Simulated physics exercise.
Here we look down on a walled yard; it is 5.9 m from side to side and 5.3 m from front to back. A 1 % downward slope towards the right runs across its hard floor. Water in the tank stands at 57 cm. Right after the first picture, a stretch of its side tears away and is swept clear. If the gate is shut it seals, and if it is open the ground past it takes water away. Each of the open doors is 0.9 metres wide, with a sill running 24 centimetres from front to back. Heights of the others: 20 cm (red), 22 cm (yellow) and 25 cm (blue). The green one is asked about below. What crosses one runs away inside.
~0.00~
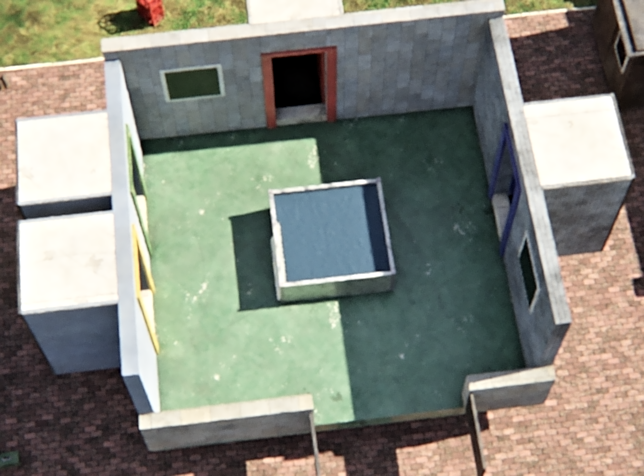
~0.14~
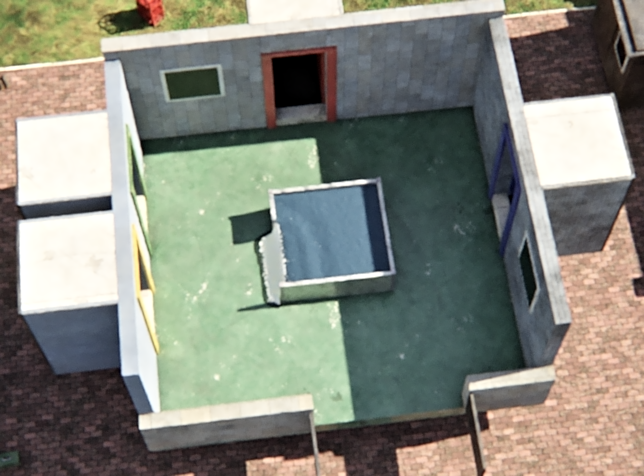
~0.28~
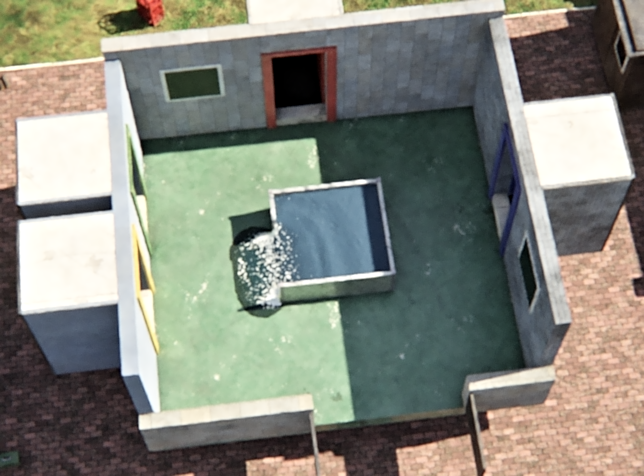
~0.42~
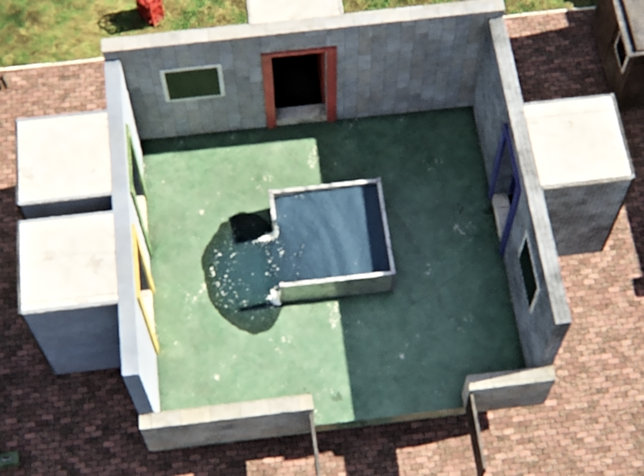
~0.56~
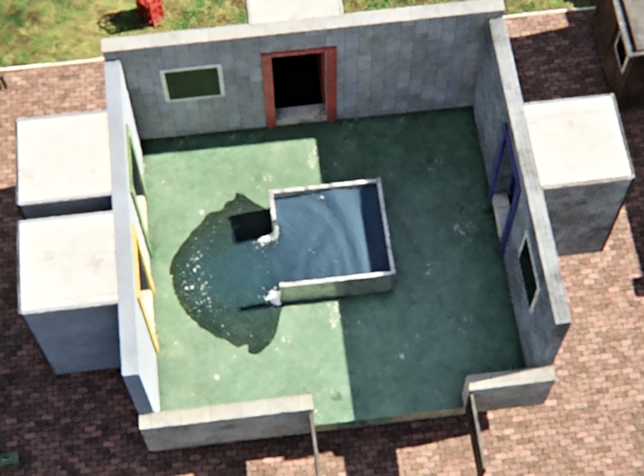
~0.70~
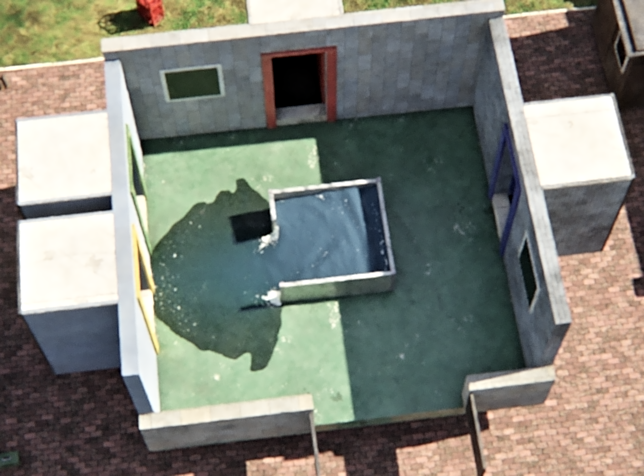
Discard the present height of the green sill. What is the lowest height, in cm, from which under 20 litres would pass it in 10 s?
14 cm.
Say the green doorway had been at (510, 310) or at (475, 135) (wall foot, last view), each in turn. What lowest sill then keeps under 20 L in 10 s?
Roughly 6.5 cm for the first and 7.5 cm for the second.
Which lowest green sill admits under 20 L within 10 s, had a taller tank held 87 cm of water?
Minimum height: Approx. 24 cm.
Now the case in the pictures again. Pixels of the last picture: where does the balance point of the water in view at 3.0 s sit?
Approximately (248, 276).
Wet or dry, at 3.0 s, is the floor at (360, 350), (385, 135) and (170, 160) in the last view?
In that order: Not reached, not reached, under water.
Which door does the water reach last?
That would be the blue door.
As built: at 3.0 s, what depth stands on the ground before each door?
At the green door the depth is 14 cm, at red 0 cm, at yellow 17 cm and at blue 0 cm.
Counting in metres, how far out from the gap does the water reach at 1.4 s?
Around 3.0 m from the gap.
After 1.4 s water covers 25 % of the floor, deepest (30 cm) near (153, 302); 18 cm at the green door, 0 litres in over its 20 cm sill.
After 3.0 s water covers 35 % of the floor, deepest (27 cm) near (161, 417); 14 cm at the green door, 2 litres in over its 20 cm sill.
After 10.0 s water covers 95 % of the floor, deepest (10 cm) near (492, 236); 4 cm at the green door, 2 litres in over its 20 cm sill.
At the green door as built, the water arrived by 1.0 s and peaked near 20 cm at 2.0 s.
Run again over the same 10 s with other heights there, 27 litres in over 13 cm, 14 litres over 15.5 cm. The limit of 20 litres is kept from about 14 cm up.
